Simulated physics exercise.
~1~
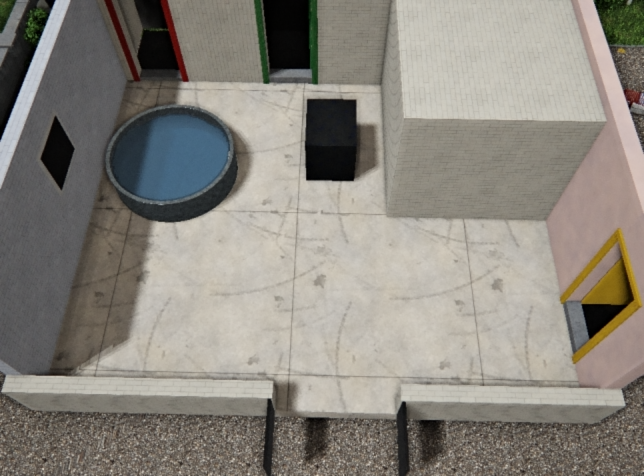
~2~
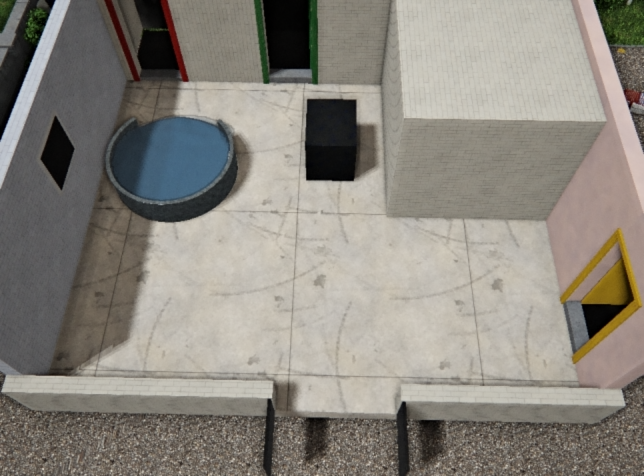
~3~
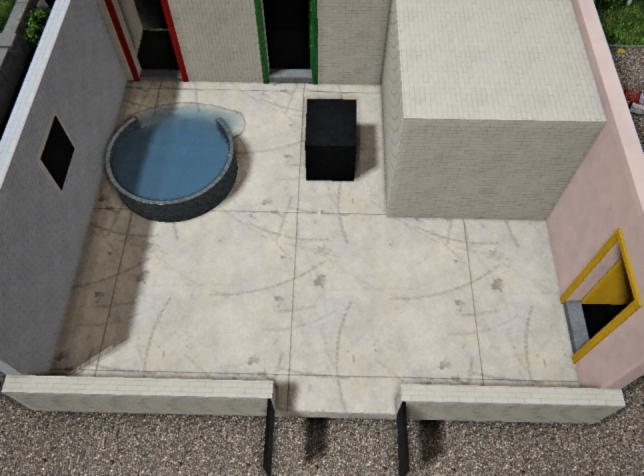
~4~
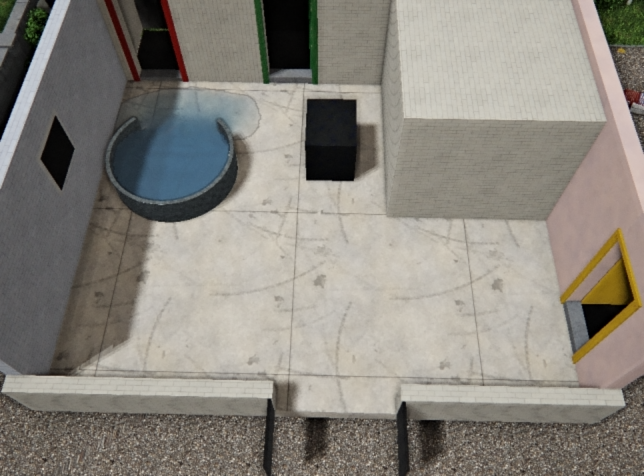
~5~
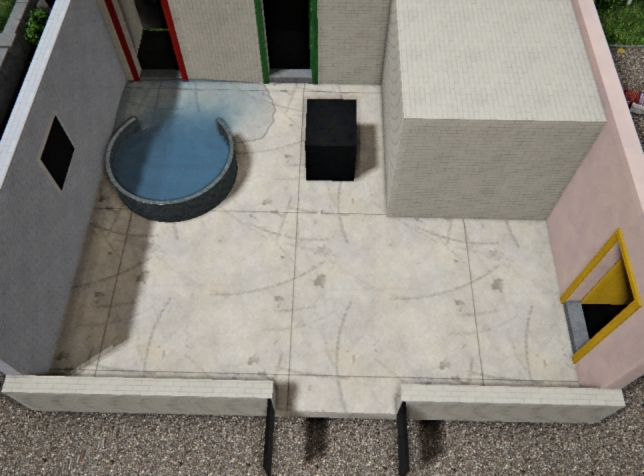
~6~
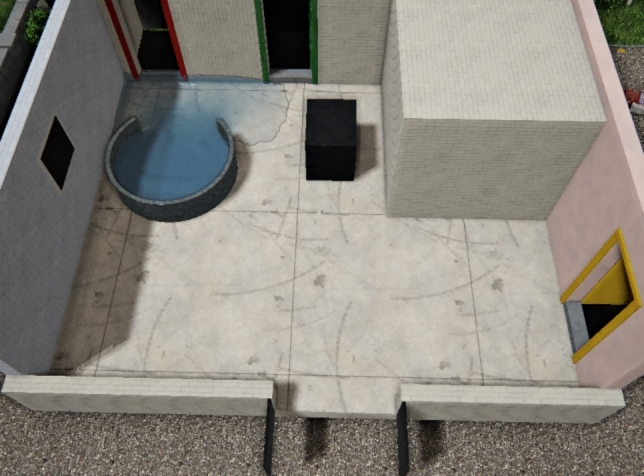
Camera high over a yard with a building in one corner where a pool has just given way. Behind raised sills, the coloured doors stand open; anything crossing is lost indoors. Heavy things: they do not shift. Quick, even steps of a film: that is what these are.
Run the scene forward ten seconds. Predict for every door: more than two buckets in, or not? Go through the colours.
The yellow door respects the limit, the red door breaks the limit, the green door respects the limit.
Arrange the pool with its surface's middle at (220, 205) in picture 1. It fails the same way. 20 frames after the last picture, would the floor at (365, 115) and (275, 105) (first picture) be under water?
Result: Inundated; inundated.
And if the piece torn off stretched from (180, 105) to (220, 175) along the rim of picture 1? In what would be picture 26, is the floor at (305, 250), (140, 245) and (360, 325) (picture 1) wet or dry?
Going through them, the first would be submerged, the next still bare and the last submerged.
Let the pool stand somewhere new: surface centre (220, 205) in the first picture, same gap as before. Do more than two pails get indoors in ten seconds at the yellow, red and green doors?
I'd say yellow door misses the threshold, red door crosses the threshold, and green door crosses the threshold.
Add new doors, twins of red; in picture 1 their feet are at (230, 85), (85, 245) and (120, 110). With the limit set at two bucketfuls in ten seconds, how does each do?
Above; below; above.
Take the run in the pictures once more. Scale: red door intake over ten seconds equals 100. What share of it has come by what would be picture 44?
About 100 per cent.
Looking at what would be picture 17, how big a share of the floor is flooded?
20 %, roughly.
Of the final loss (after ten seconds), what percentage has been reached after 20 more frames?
By my reckoning, 70 %.
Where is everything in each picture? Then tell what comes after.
Still water in the round tank at (171, 154), in the first frame.
The front is at a hidden place, out from the gap on the round tank's far side, in the second frame.
The front is at (133, 119), out from the gap on the round tank's far side, in the third frame.
The front is at (120, 110), out from the gap on the round tank's far side, in the fourth frame.
The front is at (262, 89), out from the gap on the round tank's far side, in the fifth frame.
Water pours out on the round tank's far side and has run to (279, 85), in the sixth frame.
A moment on, water covers 15 % of the floor; the yellow door not reached, the red door over two buckets in, the green door wet at the sill, nothing in.
Next, water covers 20 % of the floor; the yellow door not reached, the red door far over two buckets in, the green door wet at the sill, nothing in.
Then, water covers 30 % of the floor; the yellow door not reached, the red door far over two buckets in, the green door wet at the sill, nothing in.
Later, water covers 55 % of the floor; the yellow door not reached, the red door far over two buckets in, the green door wet at the sill, nothing in.
In the end, water covers 75 % of the floor; the yellow door not reached, the red door far over two buckets in, the green door wet at the sill, nothing in.
